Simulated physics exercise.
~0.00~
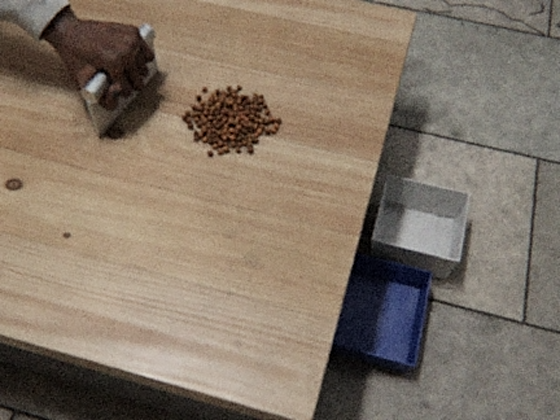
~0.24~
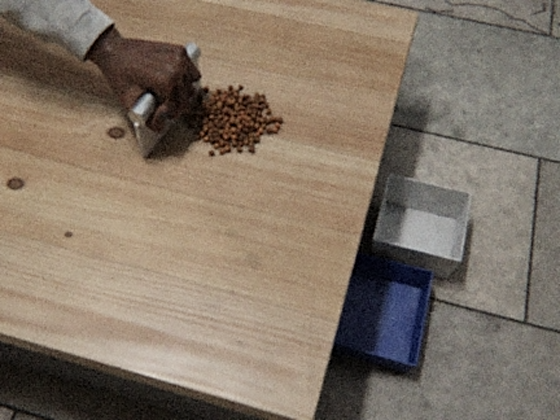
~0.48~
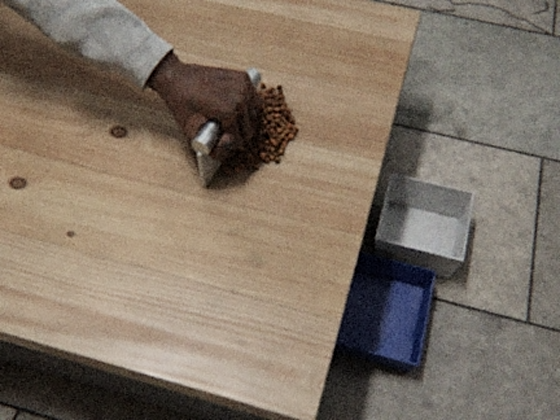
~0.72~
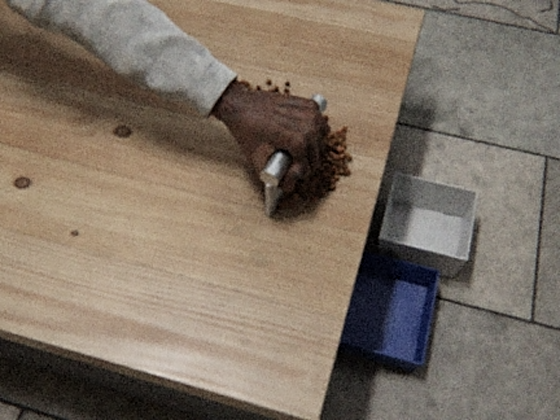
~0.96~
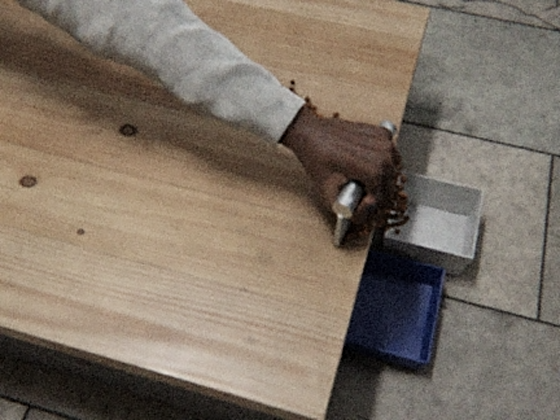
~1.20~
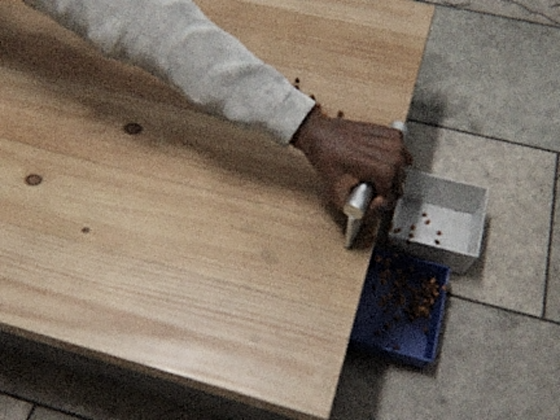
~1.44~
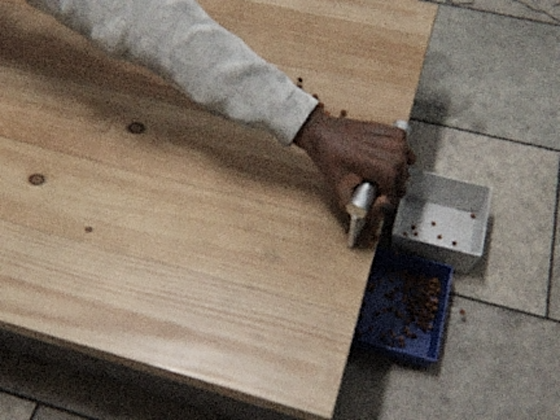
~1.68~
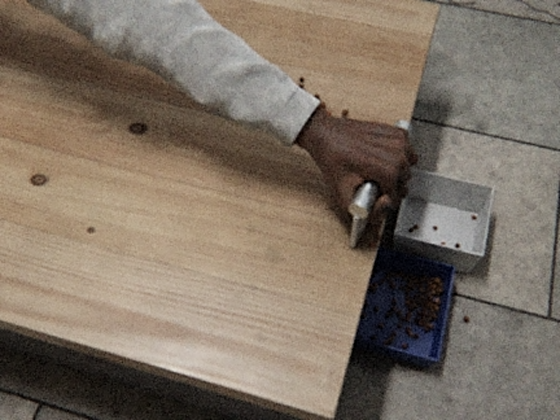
On a wooden tabletop, a hand pushing small brown balls rightward with a scraper, many dropping into a blue tin, few into white.
